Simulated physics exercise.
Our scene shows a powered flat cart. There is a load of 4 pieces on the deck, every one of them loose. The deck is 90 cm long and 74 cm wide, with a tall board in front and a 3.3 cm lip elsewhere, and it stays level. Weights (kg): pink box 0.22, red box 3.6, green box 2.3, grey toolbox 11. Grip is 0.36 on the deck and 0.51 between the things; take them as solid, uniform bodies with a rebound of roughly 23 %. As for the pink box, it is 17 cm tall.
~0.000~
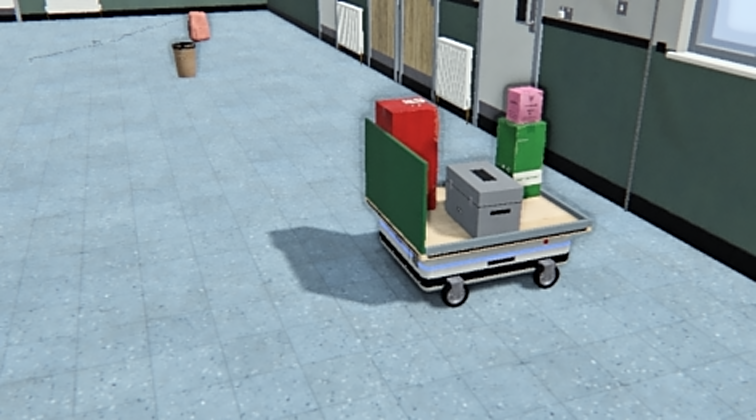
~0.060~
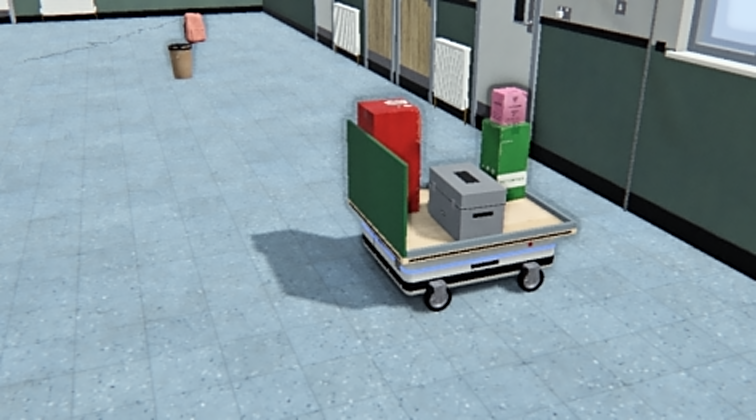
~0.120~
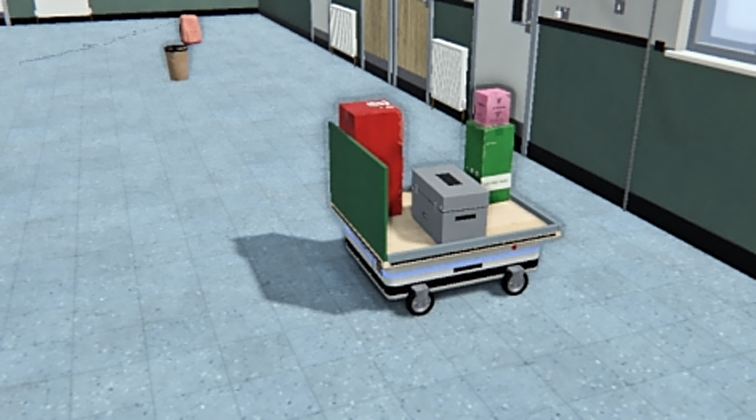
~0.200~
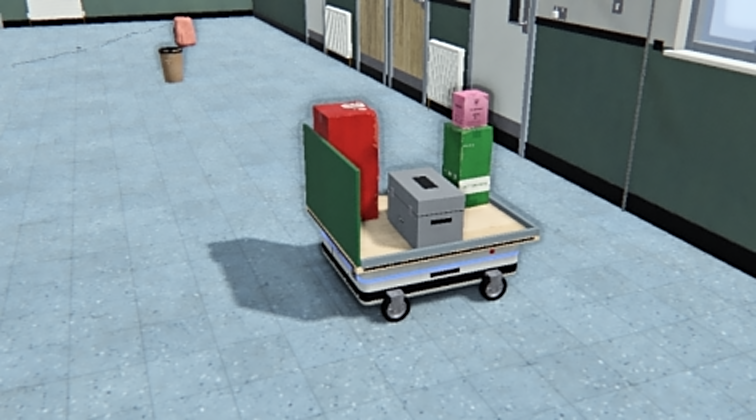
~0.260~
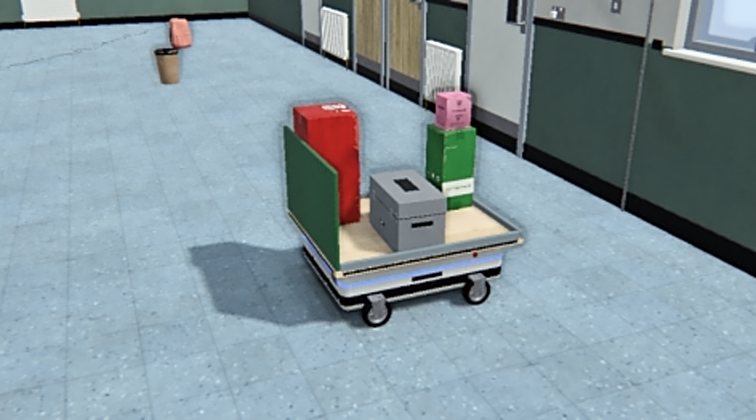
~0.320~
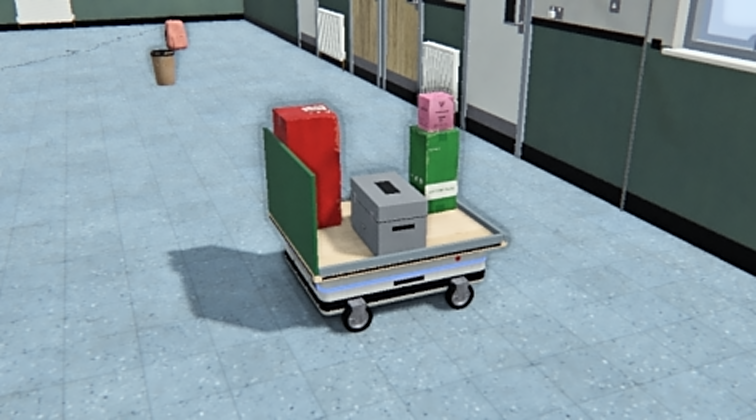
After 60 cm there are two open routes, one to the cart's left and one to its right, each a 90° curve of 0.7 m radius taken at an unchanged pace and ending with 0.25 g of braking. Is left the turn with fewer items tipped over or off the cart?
It is going to shed less rounding clockwise.
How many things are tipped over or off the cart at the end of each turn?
Turn left = 3, turn right = 0.
Turning left. Around 0.82 s, 131 cm covered, turned 46°; red box now off the cart; pink box shifted 3 cm near (272, 140); grey toolbox shifted 13 cm.
Around 1.62 s, 242 cm covered, turned 90°; pink box now off the cart; green box at 26° to upright; grey toolbox shifted 24 cm.
Around 2.12 s, 252 cm covered, turned 90°, stopped; green box now off the cart; grey toolbox shifted 24 cm.
Finally (2.6 s), off the cart, pink box, red box and green box; not toppled but over 10 cm from the start, grey toolbox.
Turning right instead, nothing is lost, 0 of 4 in all.
